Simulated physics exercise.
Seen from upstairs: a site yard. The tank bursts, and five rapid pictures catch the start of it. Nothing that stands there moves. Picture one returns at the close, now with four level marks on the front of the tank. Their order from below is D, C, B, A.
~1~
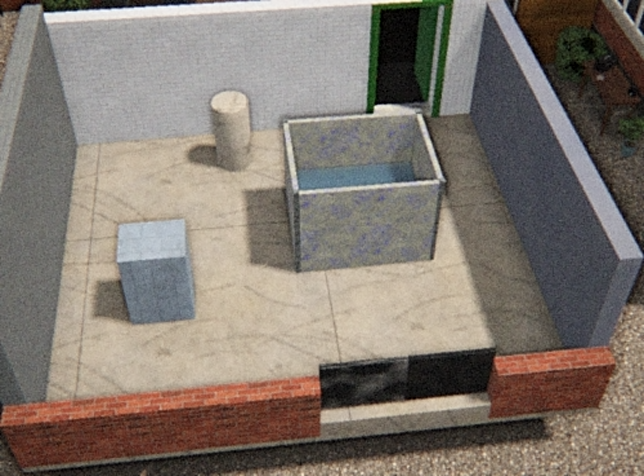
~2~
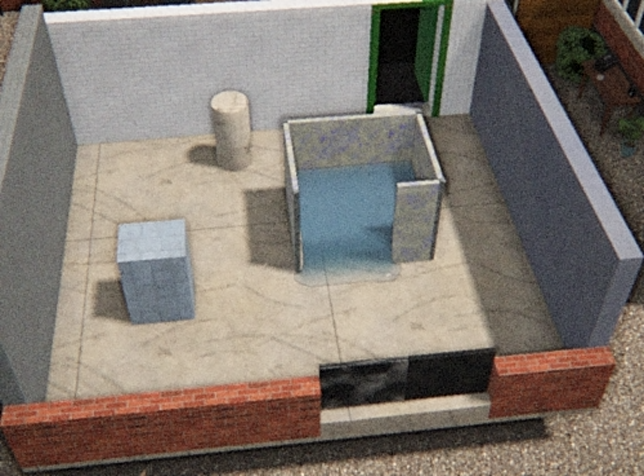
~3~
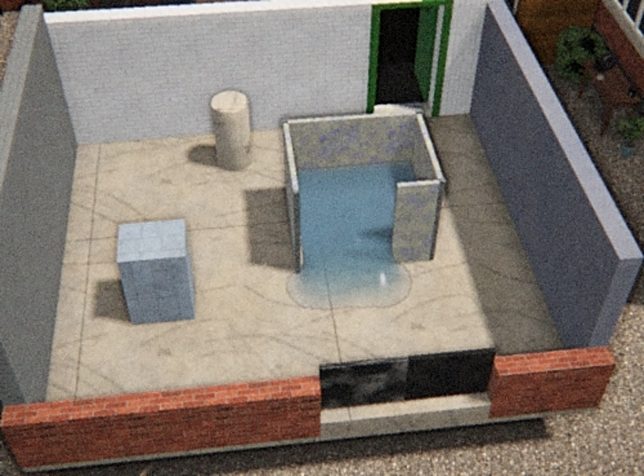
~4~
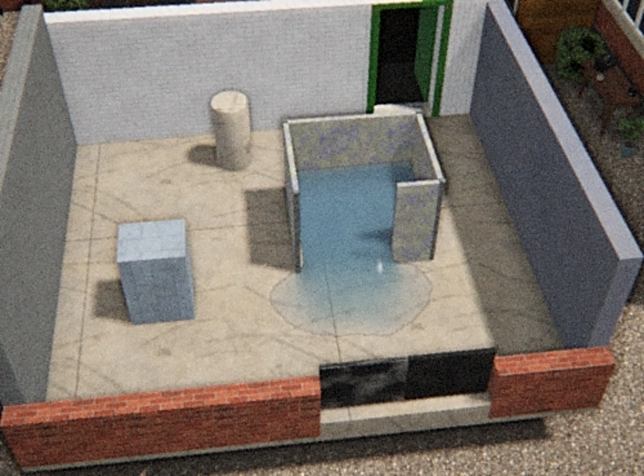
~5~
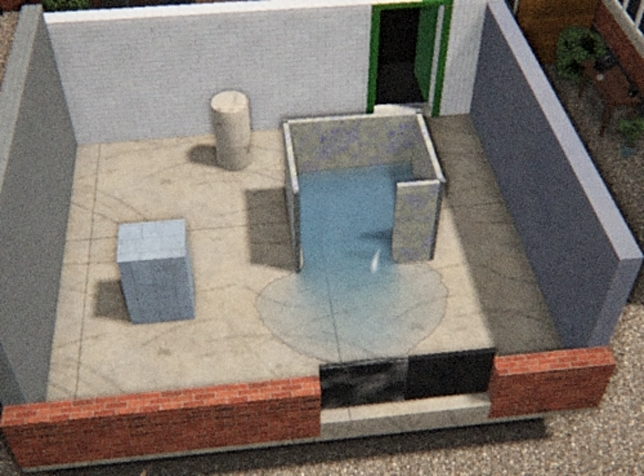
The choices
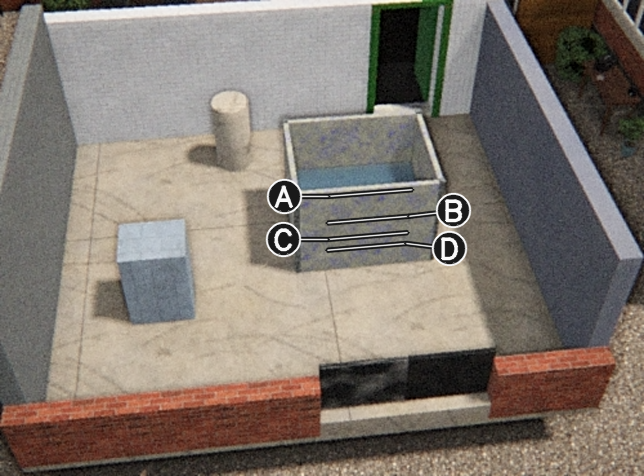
Water poured out of a stone tank in a walled yard after most of its front side opened, and a shallow puddle spread across the pale floor toward the viewer, while the nearby block and column stayed still.
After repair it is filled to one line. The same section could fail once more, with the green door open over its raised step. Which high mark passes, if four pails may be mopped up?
I would pick level B.
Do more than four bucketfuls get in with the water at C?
No, that is safe.
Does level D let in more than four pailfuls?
No.
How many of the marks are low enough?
Three of the four.
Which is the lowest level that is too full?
That is level A.
On the marked copy, A at (370, 193); B at (368, 219); C at (367, 236); D at (367, 246); from the bottom up D, C, B, A.
For level A, about 11 bucketfuls get in.
For level B, a bucket or two gets in.
For level C, nothing gets over.
For level D, nothing gets over.
